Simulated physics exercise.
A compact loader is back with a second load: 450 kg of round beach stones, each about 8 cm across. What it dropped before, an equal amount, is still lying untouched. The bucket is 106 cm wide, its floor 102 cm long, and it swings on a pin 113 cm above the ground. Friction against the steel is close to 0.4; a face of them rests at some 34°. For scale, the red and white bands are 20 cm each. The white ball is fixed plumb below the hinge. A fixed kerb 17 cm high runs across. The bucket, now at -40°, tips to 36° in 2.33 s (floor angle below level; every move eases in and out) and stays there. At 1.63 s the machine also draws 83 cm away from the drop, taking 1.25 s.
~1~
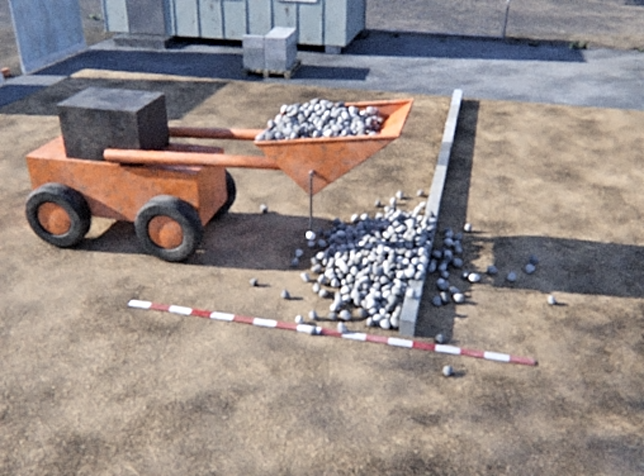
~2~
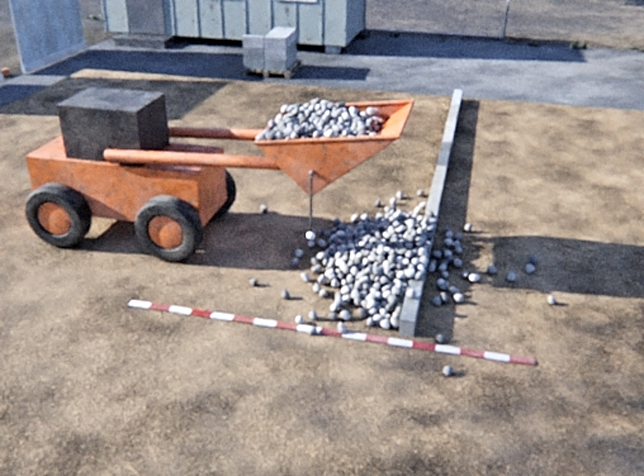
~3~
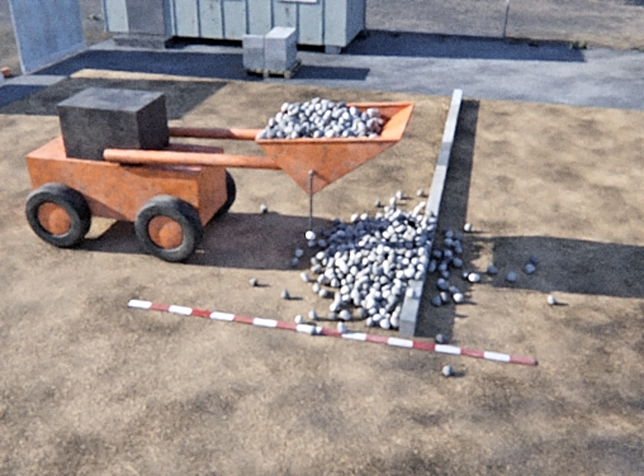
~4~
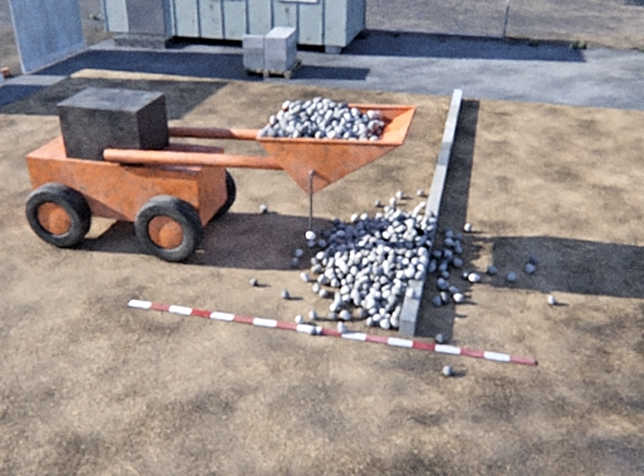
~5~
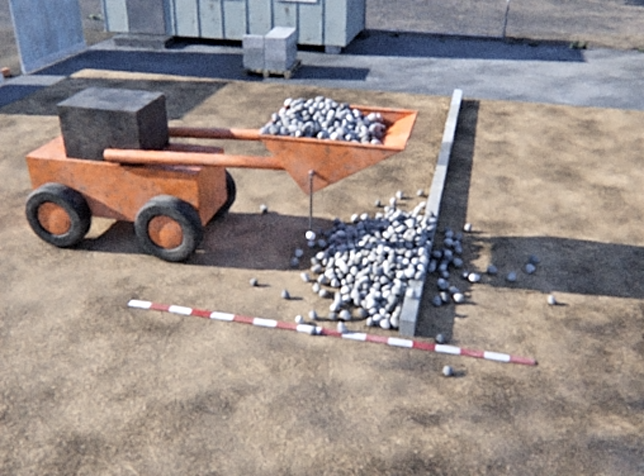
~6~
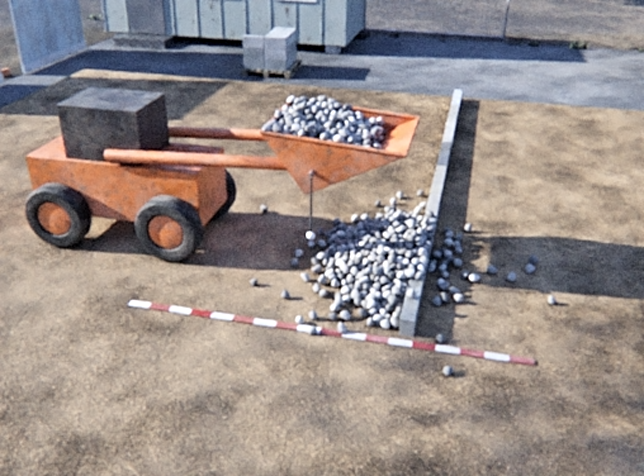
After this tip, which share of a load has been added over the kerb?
Some 22 per cent is added.
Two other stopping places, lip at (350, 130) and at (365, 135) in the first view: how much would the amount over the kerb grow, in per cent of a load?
Near 0 per cent from the first place, 0 from the second.
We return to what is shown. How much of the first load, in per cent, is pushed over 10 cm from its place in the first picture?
Roughly 15 per cent of them.
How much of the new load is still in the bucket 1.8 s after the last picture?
It holds some 5 per cent.
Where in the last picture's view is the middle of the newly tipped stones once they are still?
Near (377, 247).
Then, 1.1 s after the last picture the floor is at 24°; in per cent of one load, 94 in the bucket, 101 on this side of the kerb, 5 over the kerb; the foremost stones are at (502, 269).
Then, 1.8 s after the last picture the floor is at 36°; in per cent of one load, 7 in the bucket, 171 on this side of the kerb, 23 over the kerb; the foremost stones are at (521, 275).
Then, 2.7 s after the last picture the floor is at 36°; in per cent of one load, 0 in the bucket, 173 on this side of the kerb, 27 over the kerb; the foremost stones are at (550, 274).
Then, 5.4 s after the last picture the floor is at 36°; in per cent of one load, 0 in the bucket, 173 on this side of the kerb, 28 over the kerb; the foremost stones are at (550, 274). Net gain over the kerb, 22.
